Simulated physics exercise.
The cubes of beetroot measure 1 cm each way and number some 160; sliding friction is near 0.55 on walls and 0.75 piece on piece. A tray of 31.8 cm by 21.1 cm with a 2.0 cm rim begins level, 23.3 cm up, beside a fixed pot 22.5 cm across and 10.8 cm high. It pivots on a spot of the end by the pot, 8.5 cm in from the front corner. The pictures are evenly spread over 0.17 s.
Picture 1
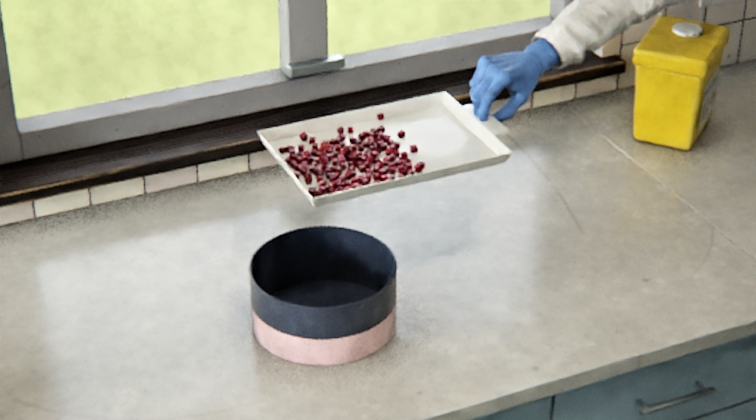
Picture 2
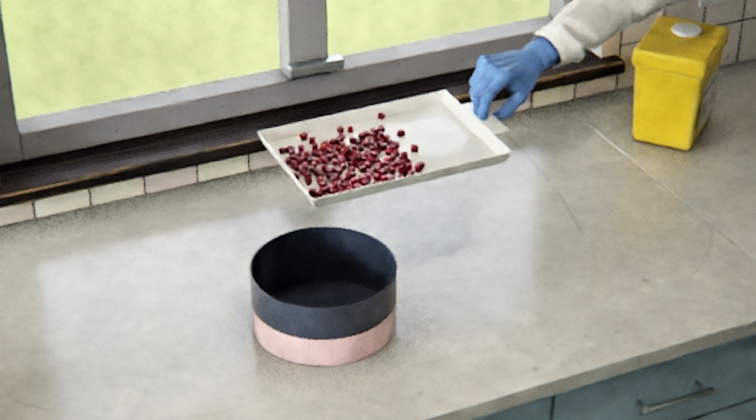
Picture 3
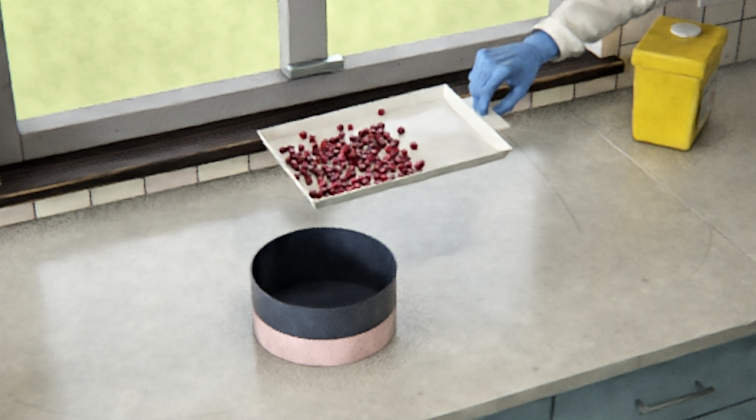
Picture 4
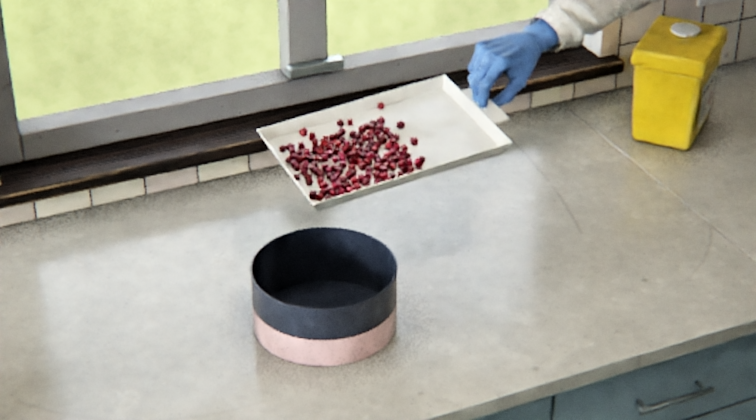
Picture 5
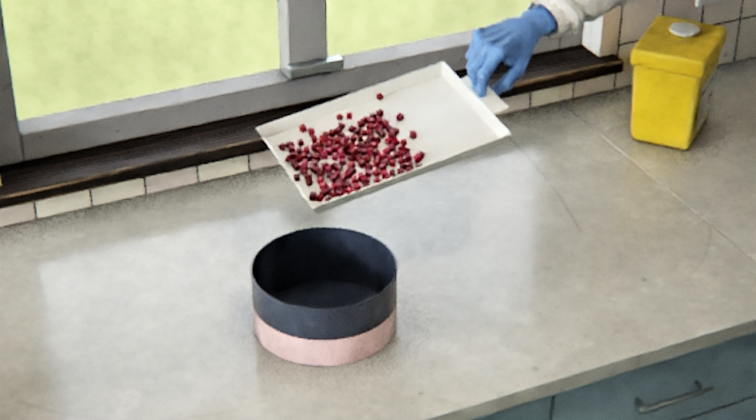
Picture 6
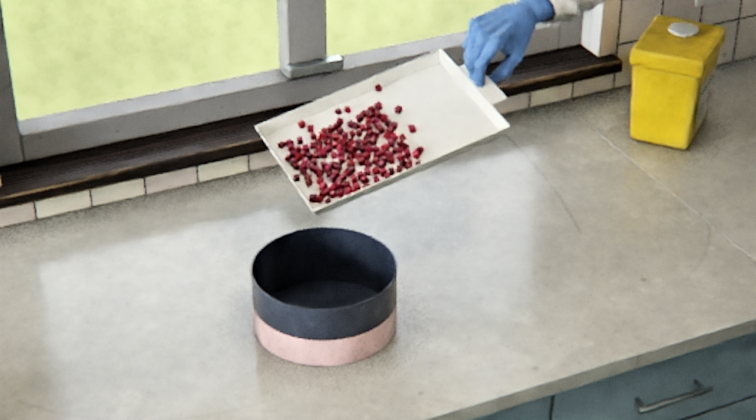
A shallow cream tray scattered with small dark-red beetroot cubes hangs above a pale grey worktop beside a window, seen from above at an angle by a still camera. Below it stands an open round pot, dark inside and pink around the base, with a yellow container at right. A blue-gloved hand gradually raises the tray's right end, tilting it leftward, while the cubes barely shift.
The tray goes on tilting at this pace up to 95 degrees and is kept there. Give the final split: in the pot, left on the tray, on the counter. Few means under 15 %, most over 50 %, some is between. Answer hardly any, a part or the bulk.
Pot the bulk, tray hardly any, counter hardly any.
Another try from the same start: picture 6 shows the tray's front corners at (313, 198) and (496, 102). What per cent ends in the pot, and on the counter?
Pot 25, counter 75.
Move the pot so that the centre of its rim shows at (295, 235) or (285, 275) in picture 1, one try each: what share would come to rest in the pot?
Some 15 and 100 per cent.
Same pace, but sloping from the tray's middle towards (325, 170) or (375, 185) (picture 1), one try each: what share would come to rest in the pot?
About 45 and 100 per cent.
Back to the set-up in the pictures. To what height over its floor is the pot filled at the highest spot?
Some 3.0 cm.
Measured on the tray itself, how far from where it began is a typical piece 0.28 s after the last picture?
About 3 cm.
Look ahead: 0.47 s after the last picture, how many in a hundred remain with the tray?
Roughly 80 per cent.
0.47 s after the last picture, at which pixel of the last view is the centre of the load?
Around (313, 201).
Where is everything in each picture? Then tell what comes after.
In the first picture, tray tilt 0 degrees, front corners at (315, 195) and (505, 151); middle of the pieces at (355, 158); pot at (323, 265).
In the second picture, tray tilt 1 degrees, front corners at (315, 196) and (505, 150); middle of the pieces at (355, 158).
In the third picture, tray tilt 3 degrees, front corners at (316, 198) and (505, 147); middle of the pieces at (355, 157).
In the fourth picture, tray tilt 6 degrees, front corners at (316, 200) and (505, 141), lowest corner left front; middle of the pieces at (355, 155).
In the fifth picture, tray tilt 10 degrees, front corners at (316, 203) and (504, 133), lowest corner left front; middle of the pieces at (355, 152).
In the sixth picture, tray tilt 15 degrees, front corners at (315, 206) and (503, 125), lowest corner left front; middle of the pieces at (354, 149); pot at (324, 267).
Then, 0.28 s after the last picture, tilt 54 degrees; the tray holds 100 %, the pot 0 %.
Then, 0.47 s after the last picture, tilt 81 degrees; the tray holds 80 %, the pot 0 %.
Then, 0.78 s after the last picture, tilt 95 degrees; the tray holds 0 %, the pot 100 %.
In the end, pot 100 %, tray 0 %, counter 0 %.
